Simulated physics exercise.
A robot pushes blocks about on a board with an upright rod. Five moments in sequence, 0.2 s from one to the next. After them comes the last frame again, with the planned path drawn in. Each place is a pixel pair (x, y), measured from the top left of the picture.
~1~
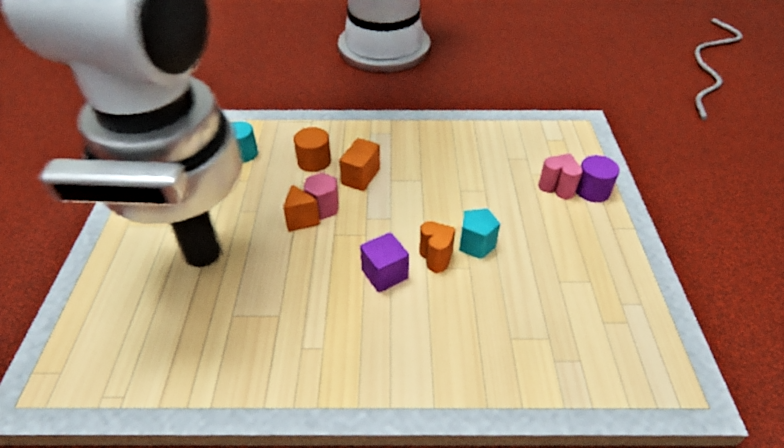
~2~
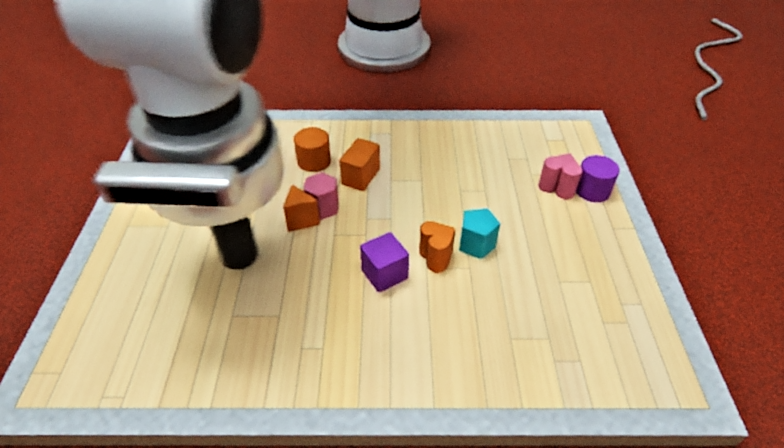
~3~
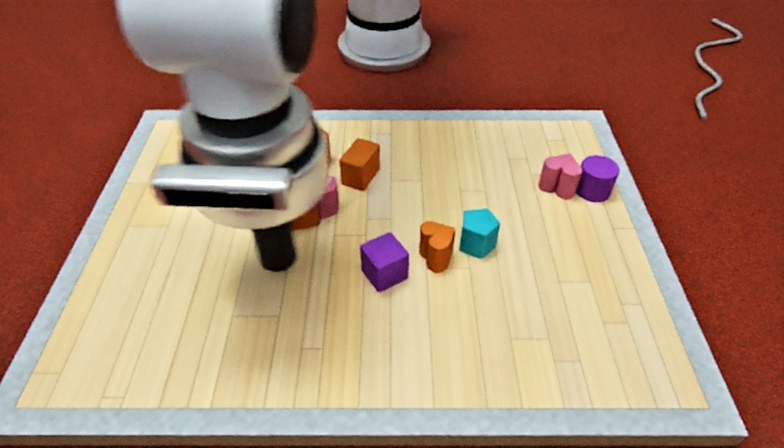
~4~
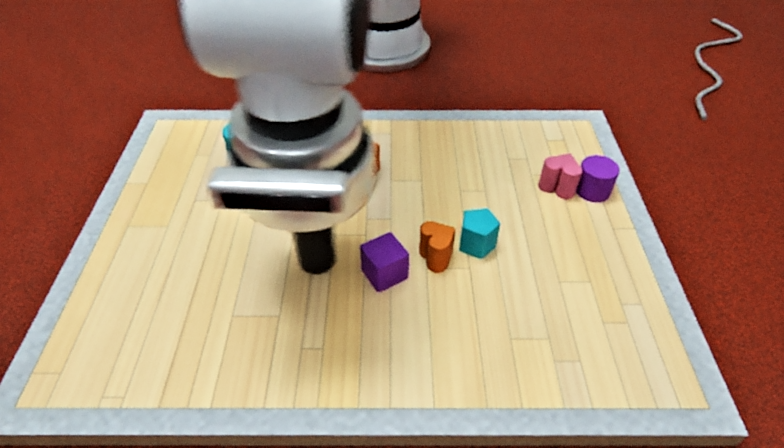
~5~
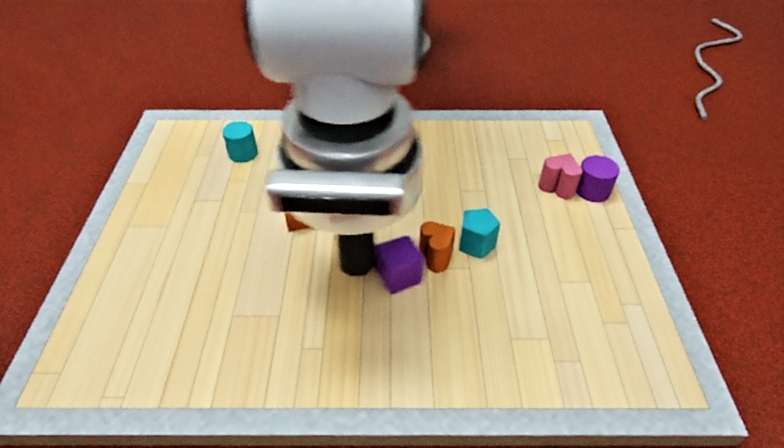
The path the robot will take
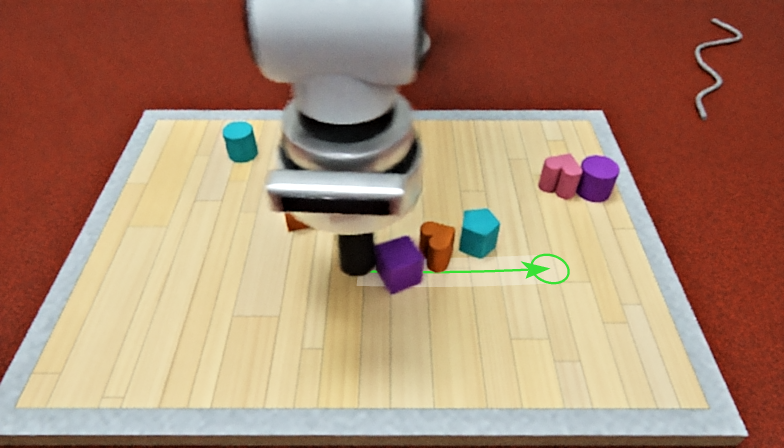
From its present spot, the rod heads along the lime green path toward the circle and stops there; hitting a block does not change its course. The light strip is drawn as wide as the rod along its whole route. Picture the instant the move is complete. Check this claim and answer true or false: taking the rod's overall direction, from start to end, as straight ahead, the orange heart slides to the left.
Verdict: True.
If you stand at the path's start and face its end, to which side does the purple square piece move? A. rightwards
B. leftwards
A
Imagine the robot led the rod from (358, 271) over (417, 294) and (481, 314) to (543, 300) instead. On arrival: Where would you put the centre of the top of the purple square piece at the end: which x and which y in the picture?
Located at (504, 256).
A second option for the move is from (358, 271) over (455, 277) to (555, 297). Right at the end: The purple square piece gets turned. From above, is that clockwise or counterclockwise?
Prediction: Clockwise.
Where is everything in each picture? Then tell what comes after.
The first frame shows lower end of the rod at (203, 254), tops of blocks, orange triangle at (297, 197), purple square piece at (384, 249), orange heart at (438, 233), turquoise pentagon at (480, 220).
The second frame shows rod at (240, 256), blocks as before.
The third frame shows rod at (278, 258), blocks as before.
The fourth frame shows rod at (317, 260), blocks as before.
The fifth frame shows rod at (358, 263), orange triangle hidden, purple square piece at (400, 252), orange heart at (438, 233), turquoise pentagon at (480, 220).
The drawn path runs from (358, 271) directly to (550, 269).
What follows on the original path. One third of the way, rod at (425, 264); purple square piece at (460, 265), turned 50° clockwise; orange heart at (459, 232), turned 70° anticlockwise; turquoise pentagon at (485, 218).
Two thirds of the way, rod at (490, 263); purple square piece at (498, 277), turned 110° clockwise; orange heart at (508, 222); turquoise pentagon at (509, 199), turned 30° anticlockwise.
At the end, rod at (553, 260); orange triangle not moved; purple square piece at (499, 278), turned 110° clockwise; orange heart at (531, 219), turned 190° anticlockwise; turquoise pentagon at (510, 195), turned 45° anticlockwise.
